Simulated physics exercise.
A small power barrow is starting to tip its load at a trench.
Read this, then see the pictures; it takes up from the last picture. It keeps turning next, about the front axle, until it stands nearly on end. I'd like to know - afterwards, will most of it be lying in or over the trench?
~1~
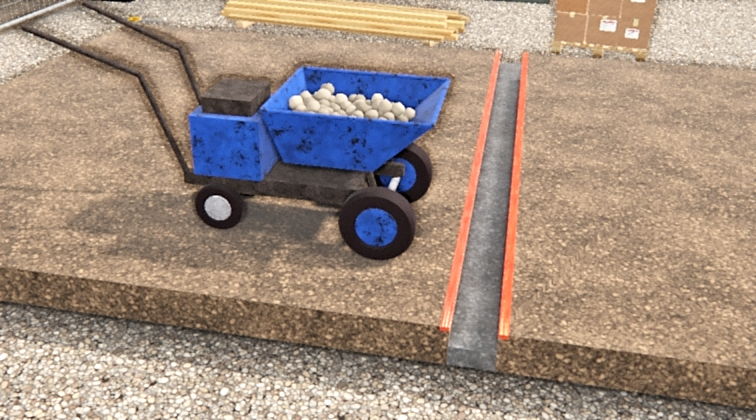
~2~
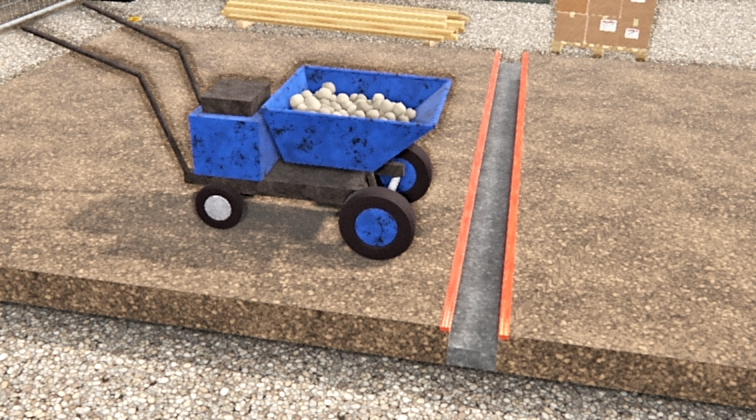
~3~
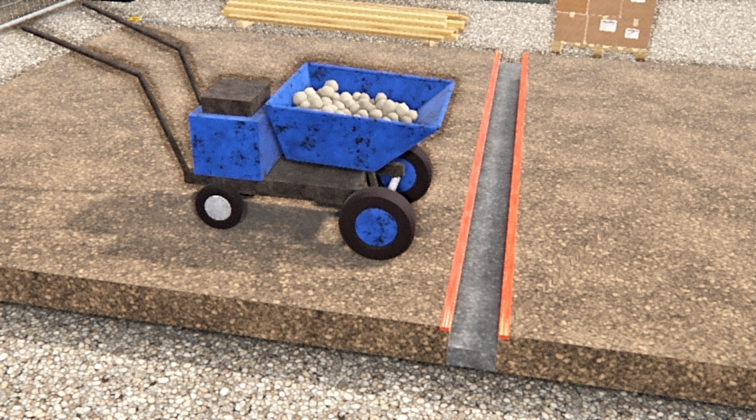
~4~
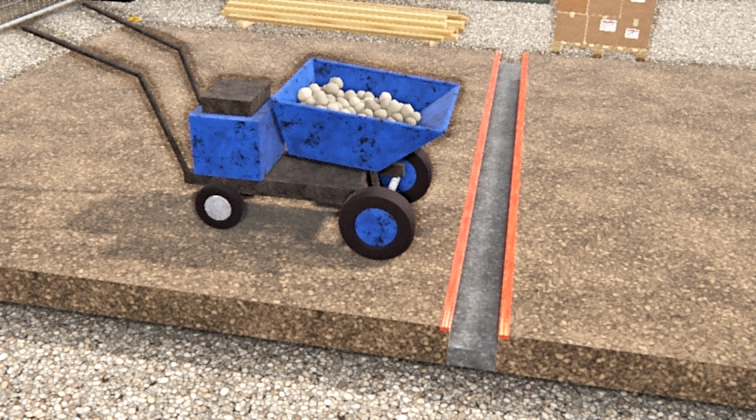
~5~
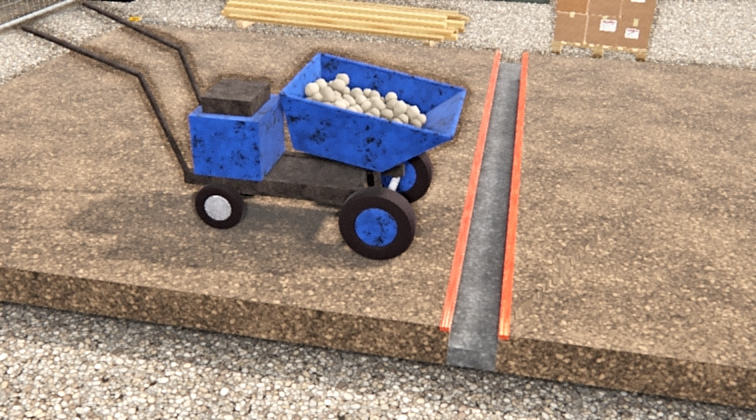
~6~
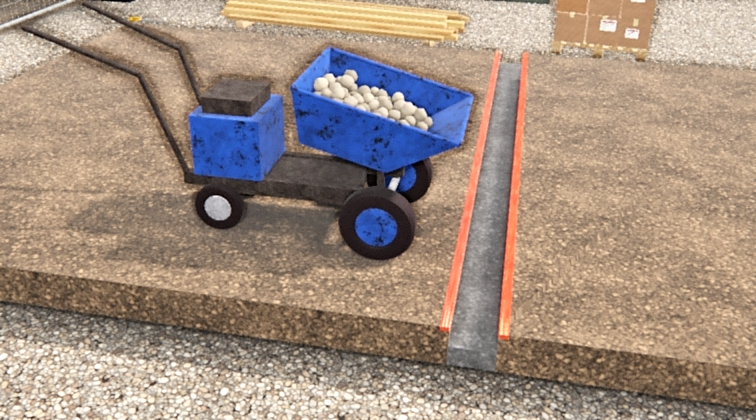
No: Predicted result: Mostly out.
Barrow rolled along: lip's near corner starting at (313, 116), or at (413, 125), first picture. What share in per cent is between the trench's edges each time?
About 30 per cent, then about 40 per cent.
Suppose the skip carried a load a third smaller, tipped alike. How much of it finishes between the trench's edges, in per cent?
Close to 10 per cent.
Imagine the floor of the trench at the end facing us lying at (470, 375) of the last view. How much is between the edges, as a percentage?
It would be close to 0 percent.
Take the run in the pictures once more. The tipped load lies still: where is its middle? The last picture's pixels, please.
Last view, resting centre - approx. (555, 245).
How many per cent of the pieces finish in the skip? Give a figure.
Something like 15 in every hundred.
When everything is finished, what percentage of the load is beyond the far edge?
That share comes out near 80 in a hundred.
Soon, skip tipped steeply; all in the skip.
A while on, skip tipped right over; most in the skip; a stray few in or heaped over the trench; about a quarter beyond it; a stray few falling.
Towards the end, skip tipped right over; about a quarter in the skip; a stray few in or heaped over the trench; most beyond it.
Finally, skip tipped right over; about a quarter in the skip; a small part in or heaped over the trench; most beyond it.
